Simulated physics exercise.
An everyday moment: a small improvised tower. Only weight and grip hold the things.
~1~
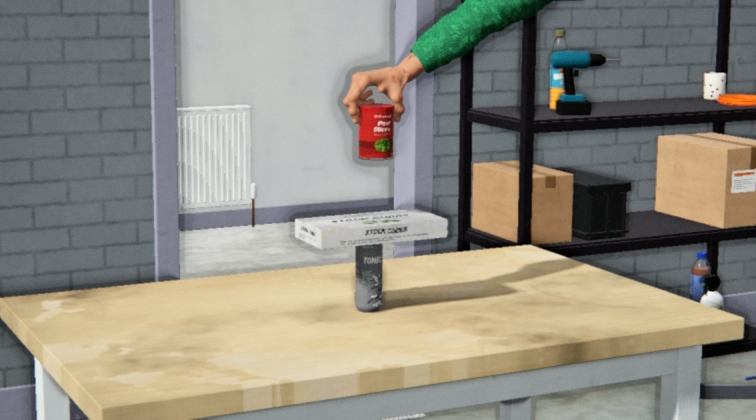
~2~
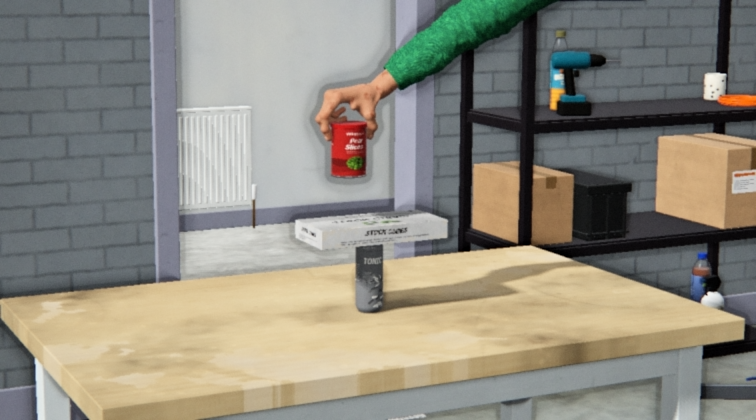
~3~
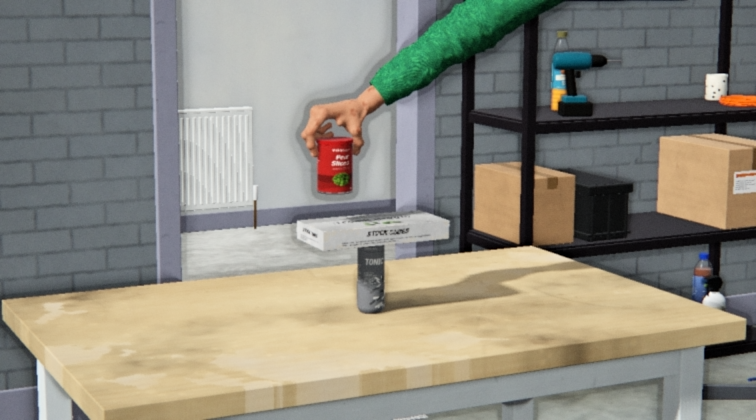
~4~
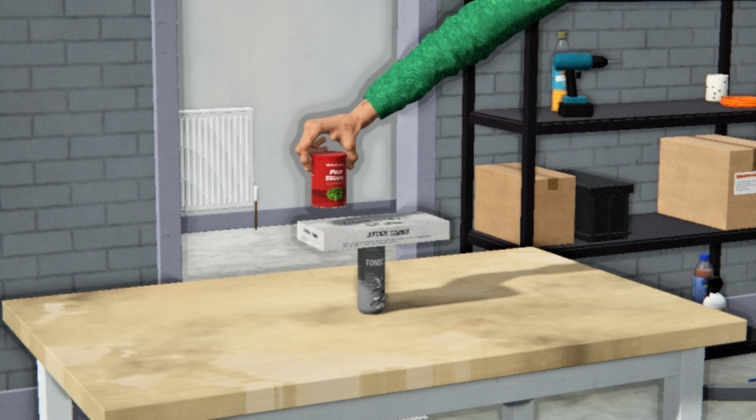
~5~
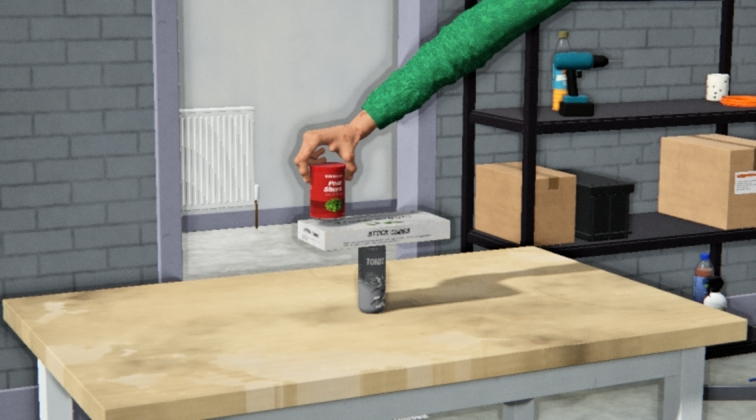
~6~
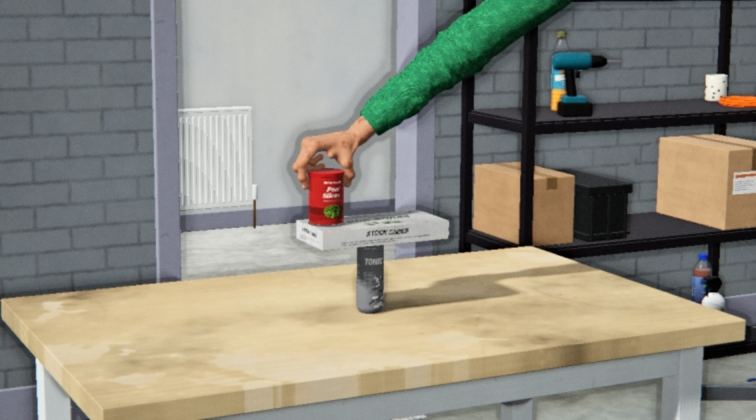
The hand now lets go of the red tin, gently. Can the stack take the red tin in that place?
In the end the stack comes apart.
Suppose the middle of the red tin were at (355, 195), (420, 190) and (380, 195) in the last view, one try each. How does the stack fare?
First, it holds; second, it gives way; third, it holds.
Then, 0.40 s on from there, red tin now fallen; white packet turned 56° from how it was put.
Then, 0.50 s on from there, white packet on its side.
Then, 0.80 s on from there, white packet now fallen.
Then, 1.40 s on from there, things are still on the move.
In the end, fallen, red tin and white packet; grey can unmoved. The stack gives way.
